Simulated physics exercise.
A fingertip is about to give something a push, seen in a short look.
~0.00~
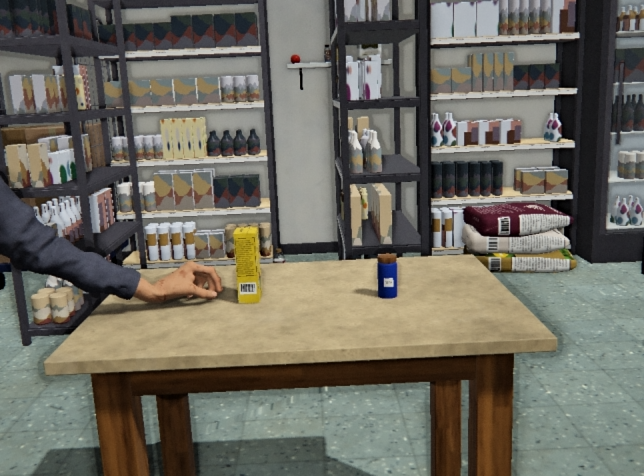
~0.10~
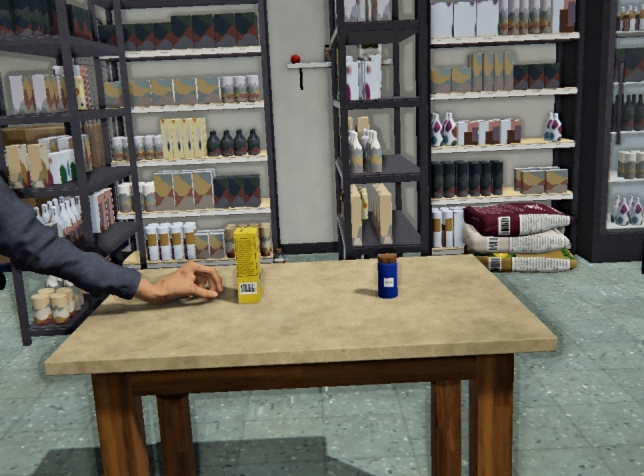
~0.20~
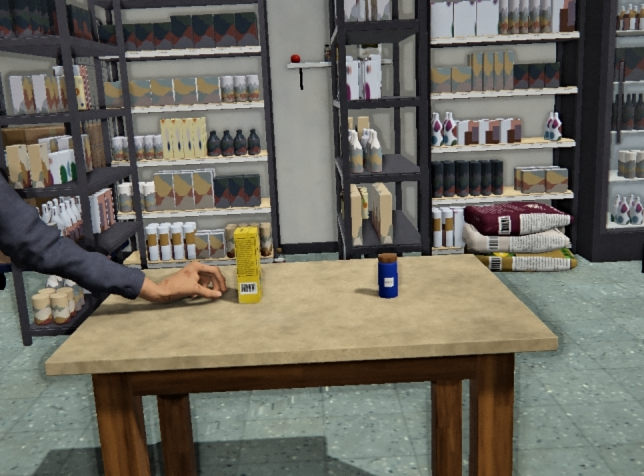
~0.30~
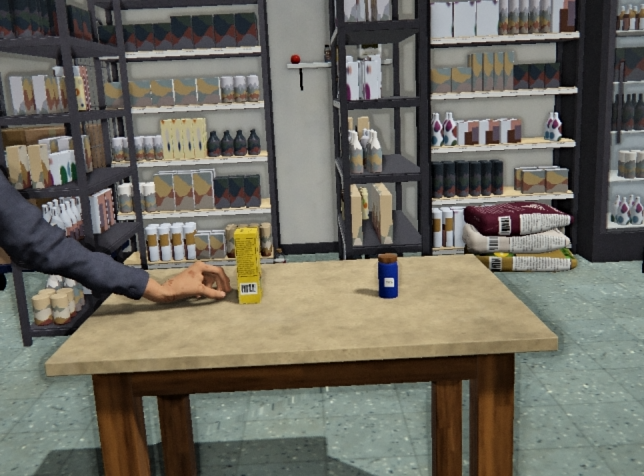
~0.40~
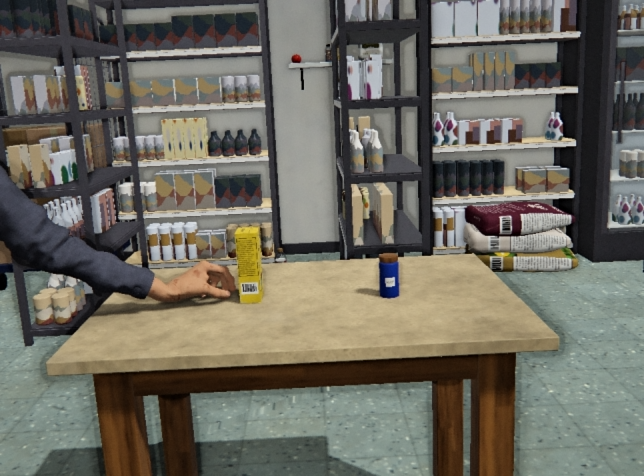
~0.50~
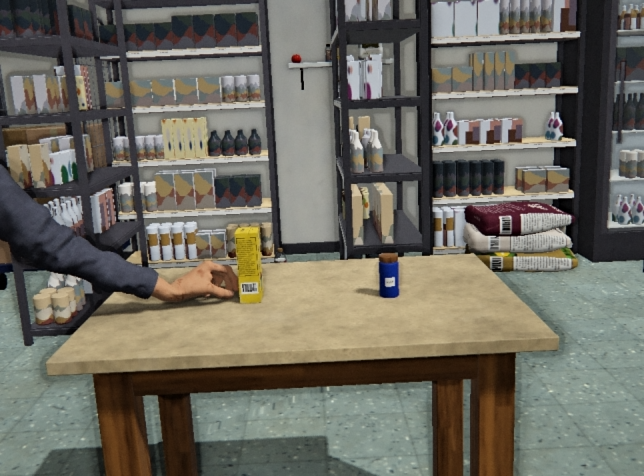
A hand reaches slowly right toward a yellow carton on a table beside a blue bottle.
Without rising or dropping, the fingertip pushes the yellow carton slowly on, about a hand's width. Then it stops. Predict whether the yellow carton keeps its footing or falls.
Remains erect.
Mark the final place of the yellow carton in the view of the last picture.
At about (302, 262).
By 1.00 s, yellow carton moved a little near (265, 264).
By 1.50 s, yellow carton moved about its own width near (285, 263).
When it is over (2.5 s), moved from the start, yellow carton. End places, in pixels of the last picture, yellow carton near (302, 262).
